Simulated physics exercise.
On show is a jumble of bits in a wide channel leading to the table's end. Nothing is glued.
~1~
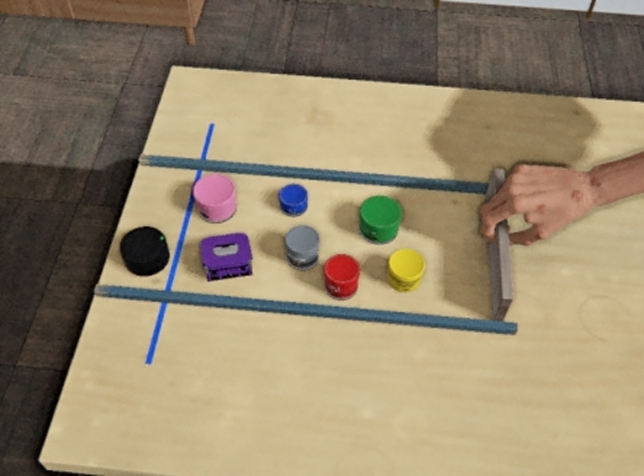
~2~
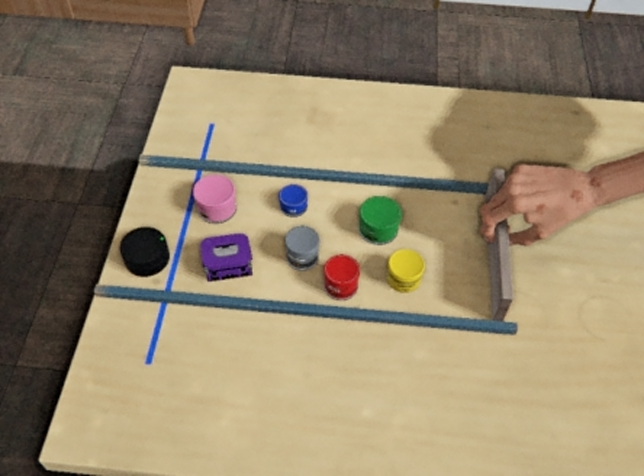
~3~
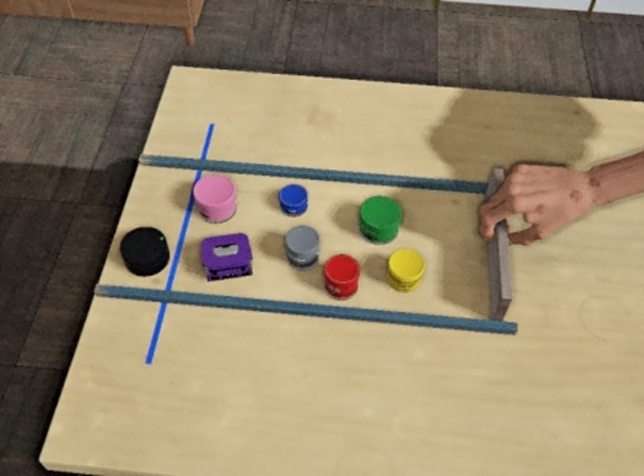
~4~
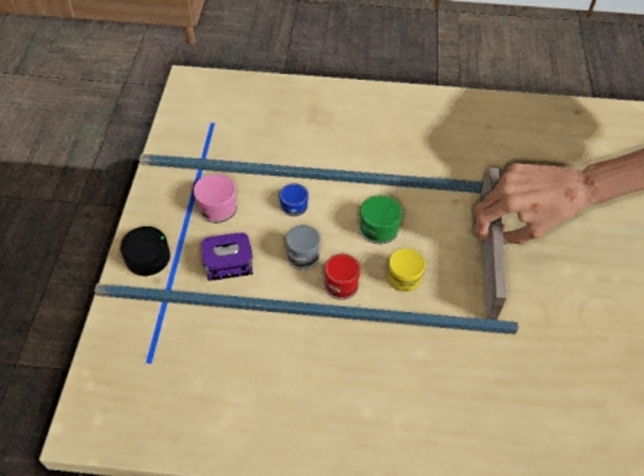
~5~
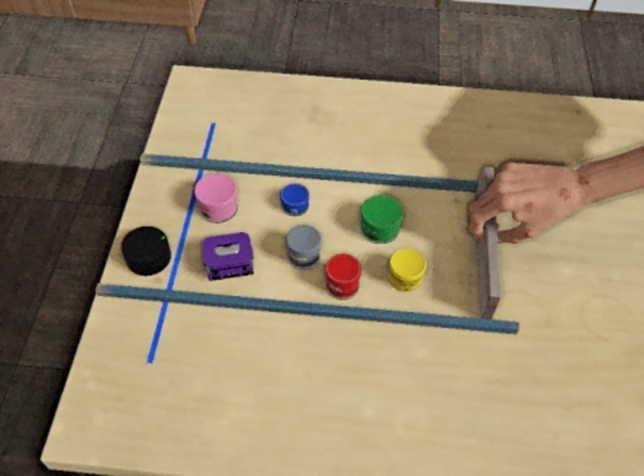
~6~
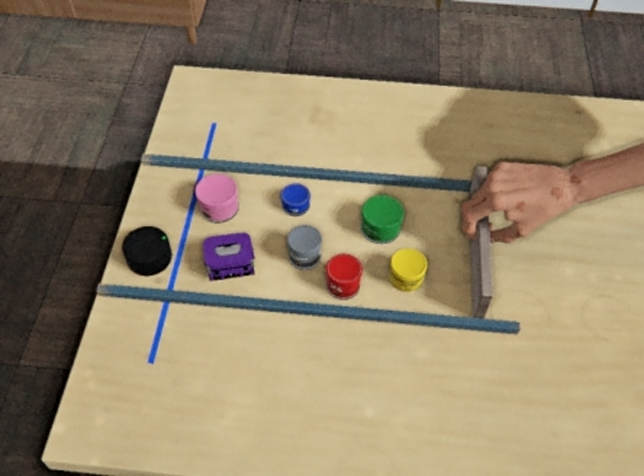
On a wooden table, a hand slides a grey board slightly left behind scattered objects.
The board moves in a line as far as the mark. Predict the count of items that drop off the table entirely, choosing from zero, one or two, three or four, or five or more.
The count is one or two.
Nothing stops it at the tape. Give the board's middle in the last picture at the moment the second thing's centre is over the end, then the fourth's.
At (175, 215) for the second, at (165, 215) for the fourth.
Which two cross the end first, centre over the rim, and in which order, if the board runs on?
The pair, in order, is the black lid and the pink pot.
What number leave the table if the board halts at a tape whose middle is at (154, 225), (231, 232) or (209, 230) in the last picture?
In order: 4, 0 and 0.
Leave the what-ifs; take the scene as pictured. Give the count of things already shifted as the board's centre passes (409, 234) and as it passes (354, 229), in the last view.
Up to then 1, and up to the other point 4.
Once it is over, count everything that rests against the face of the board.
The answer is 4.
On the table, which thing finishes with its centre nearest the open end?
Result - the pink pot.
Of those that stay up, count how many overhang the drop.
As for overhanging, the count is 2.
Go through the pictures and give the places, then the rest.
Black lid (145, 251); pink pot (216, 199); purple case (227, 257); board (498, 243); tape (184, 229), in the first frame.
Pink pot (216, 199); blue pot (294, 201), in the second frame.
Purple case (227, 257); green pot (380, 220), in the third frame.
Black lid (146, 251); red pot (342, 277), in the fourth frame.
Pink pot (217, 198); grey pot (304, 248), in the fifth frame.
Black lid (147, 251); pink pot (218, 198); purple case (229, 256); board (480, 240); tape (186, 228), in the sixth frame.
Soon after, none off yet; black lid at rest near (147, 251); pink pot at rest near (218, 198); purple case at rest near (229, 256).
Then, none off yet; black lid at rest near (147, 251); pink pot at rest near (218, 198); purple case moving near (218, 256).
Further on, none off yet; black lid moved a little near (132, 248); pink pot moved about its own width near (176, 189); purple case moved about its own width near (169, 257).
At rest, the number that fall off is one or two; fallen, black lid.
